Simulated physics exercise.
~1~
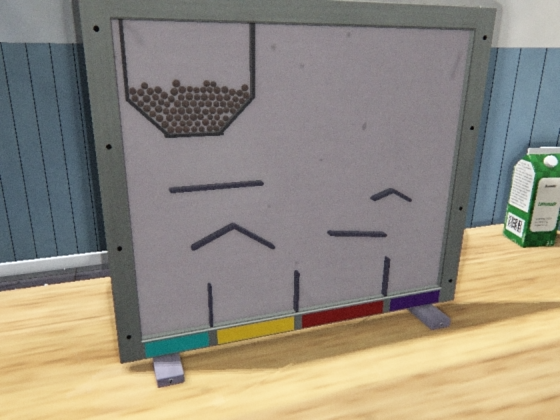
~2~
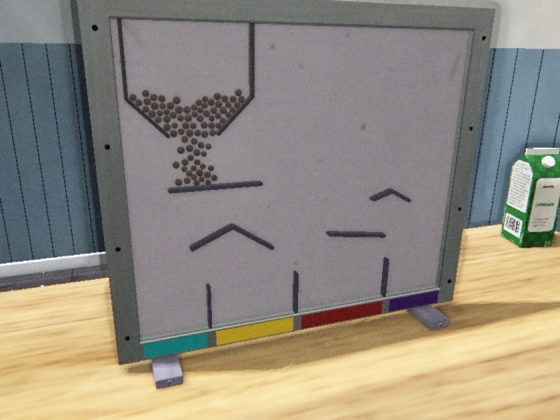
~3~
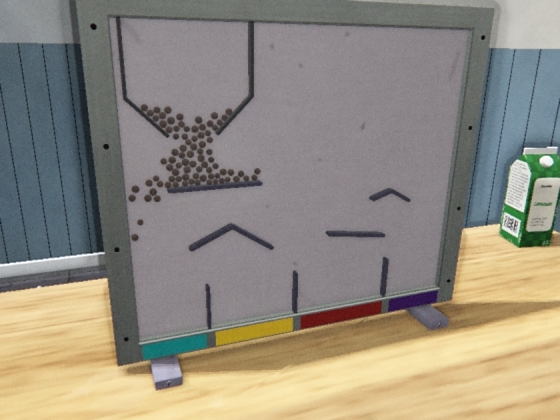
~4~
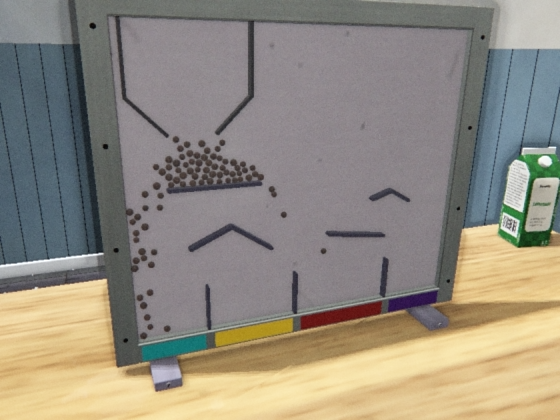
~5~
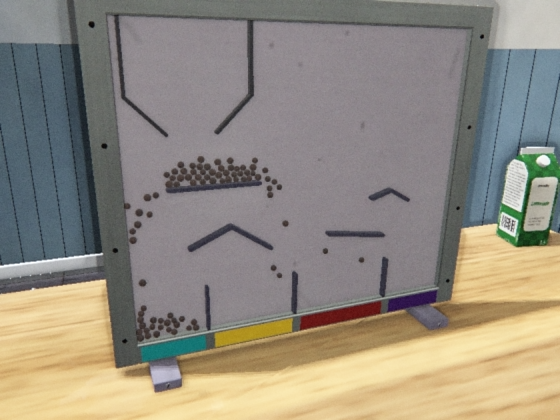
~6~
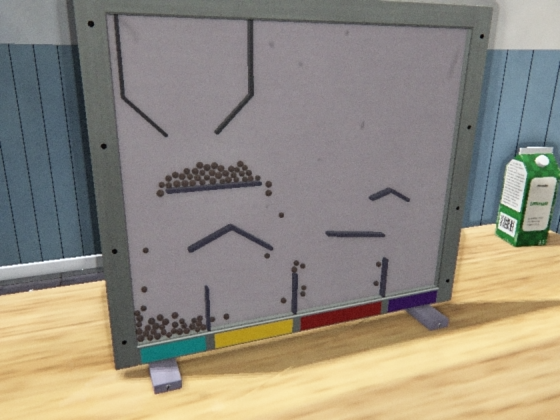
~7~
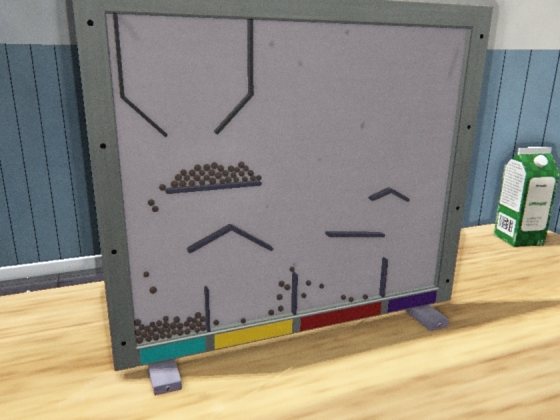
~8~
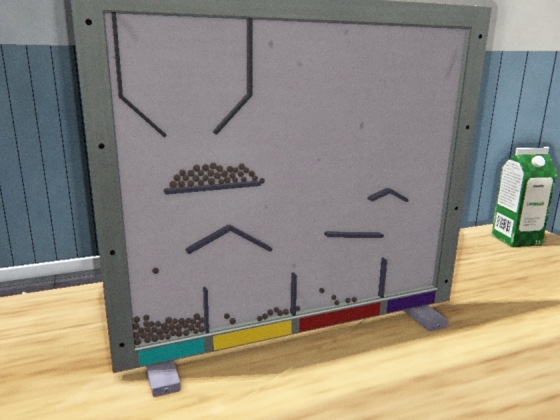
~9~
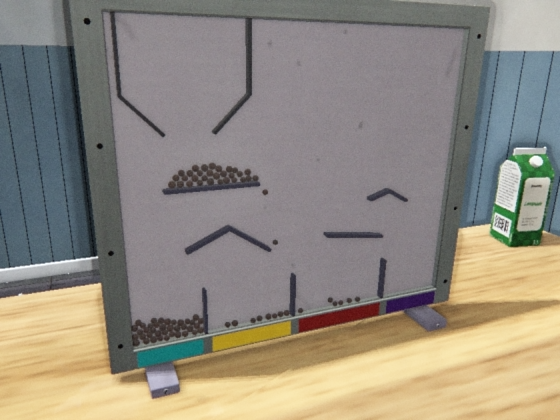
The video shows dark beads pouring from a hopper in an upright clear-fronted case onto a ledge, then spilling off both ends; most that fall settle in the turquoise bin, a few reach yellow and red, purple stays empty, and a heap remains on the ledge.
